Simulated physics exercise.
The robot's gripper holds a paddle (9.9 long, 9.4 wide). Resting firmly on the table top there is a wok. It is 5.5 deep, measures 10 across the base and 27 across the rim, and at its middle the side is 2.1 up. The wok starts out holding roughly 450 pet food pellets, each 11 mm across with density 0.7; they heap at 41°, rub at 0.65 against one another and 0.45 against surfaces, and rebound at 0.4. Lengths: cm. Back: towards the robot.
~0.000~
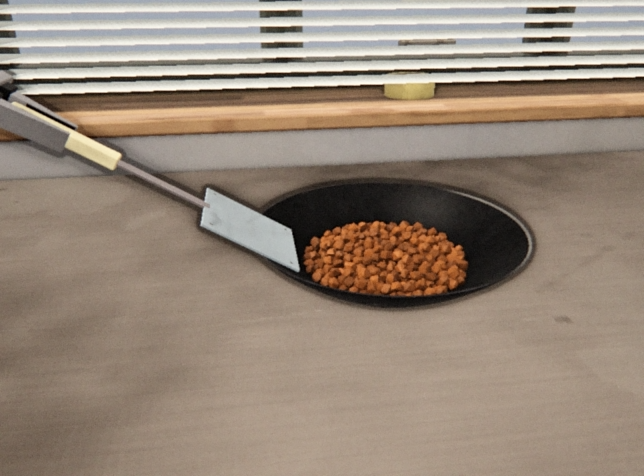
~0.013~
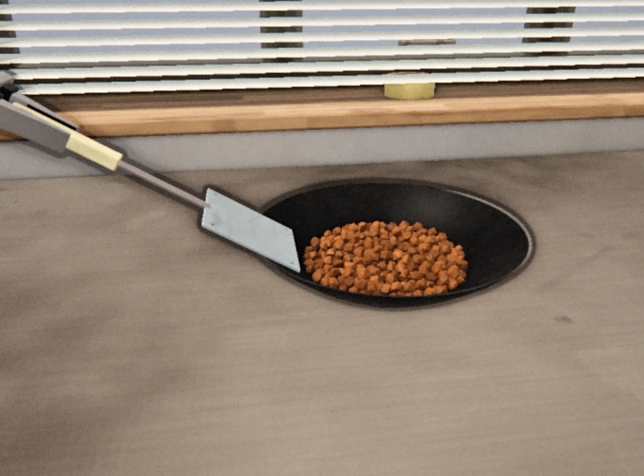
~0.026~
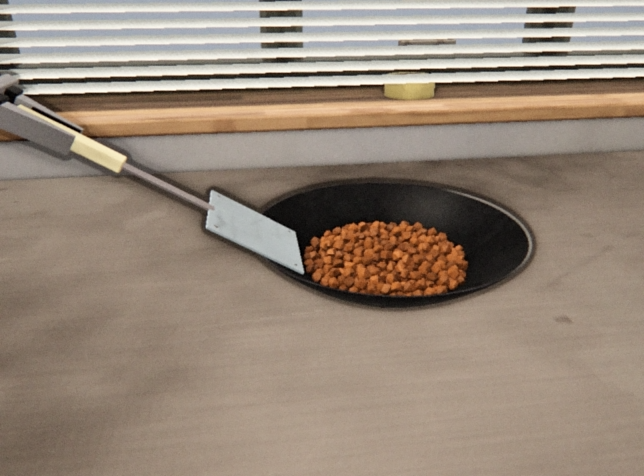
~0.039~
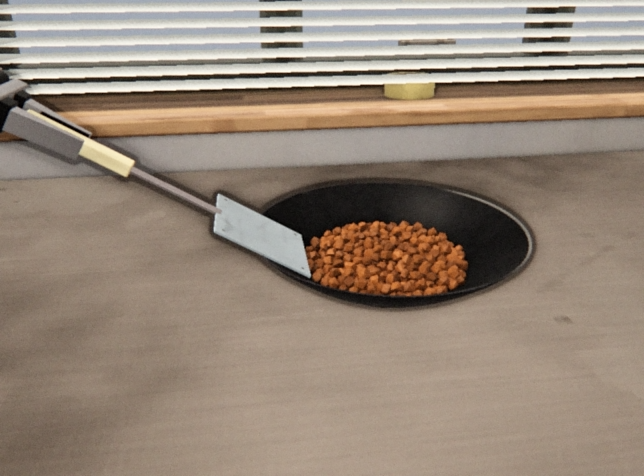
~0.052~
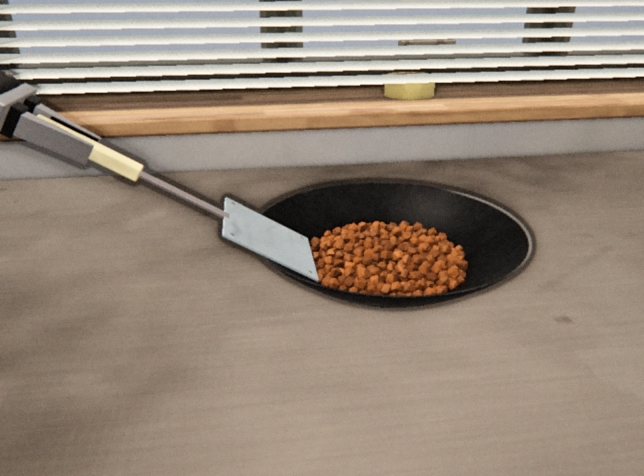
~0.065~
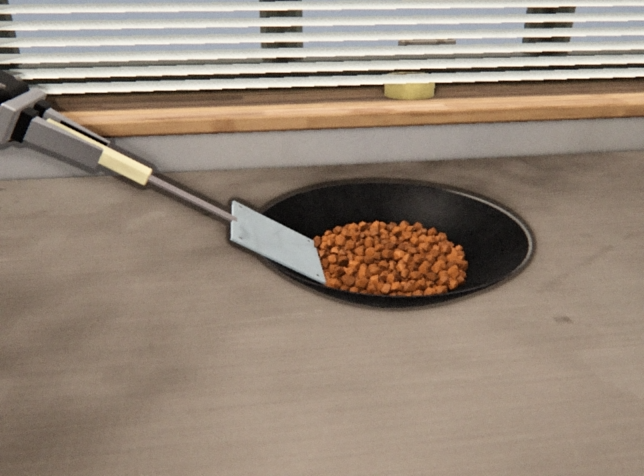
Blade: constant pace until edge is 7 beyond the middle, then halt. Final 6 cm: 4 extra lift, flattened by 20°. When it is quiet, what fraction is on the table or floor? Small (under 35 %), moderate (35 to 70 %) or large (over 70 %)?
Small.
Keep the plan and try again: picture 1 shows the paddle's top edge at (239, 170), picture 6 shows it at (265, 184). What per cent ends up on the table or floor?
Around 10 per cent finishes there.
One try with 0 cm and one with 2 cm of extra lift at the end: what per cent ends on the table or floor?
I'd say close to 20 percent for the first and close to 15 percent for the second.
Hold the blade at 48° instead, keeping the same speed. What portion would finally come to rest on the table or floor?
Some 5 in a hundred.
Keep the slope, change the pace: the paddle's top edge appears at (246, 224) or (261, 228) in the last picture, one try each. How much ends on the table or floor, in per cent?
25 % and 40 %.
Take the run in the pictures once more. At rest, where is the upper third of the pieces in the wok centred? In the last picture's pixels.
It is centred near (476, 224) in the last view.
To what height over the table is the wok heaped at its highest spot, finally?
Top of the heap: Roughly 8.0 cm above the table top.
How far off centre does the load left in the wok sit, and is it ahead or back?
It sits near 6.0 centimetres ahead of centre.
By 0.16 s, sloping 32°, highest piece 5 above the table; 450 in the wok.
By 0.25 s, sloping 24°, highest piece 7 above the table; 447 in the wok, 3 on the blade or in flight.
By 0.50 s, sloping 12°, highest piece 8 above the table; 433 in the wok, 12 on the table or floor, 5 on the blade or in flight.
By 1.55 s, sloping 12°, highest piece 8 above the table; 430 in the wok, 20 on the table or floor.
Final count, 430 in the wok, 20 on the table or floor. That is 4 % on the table or floor.
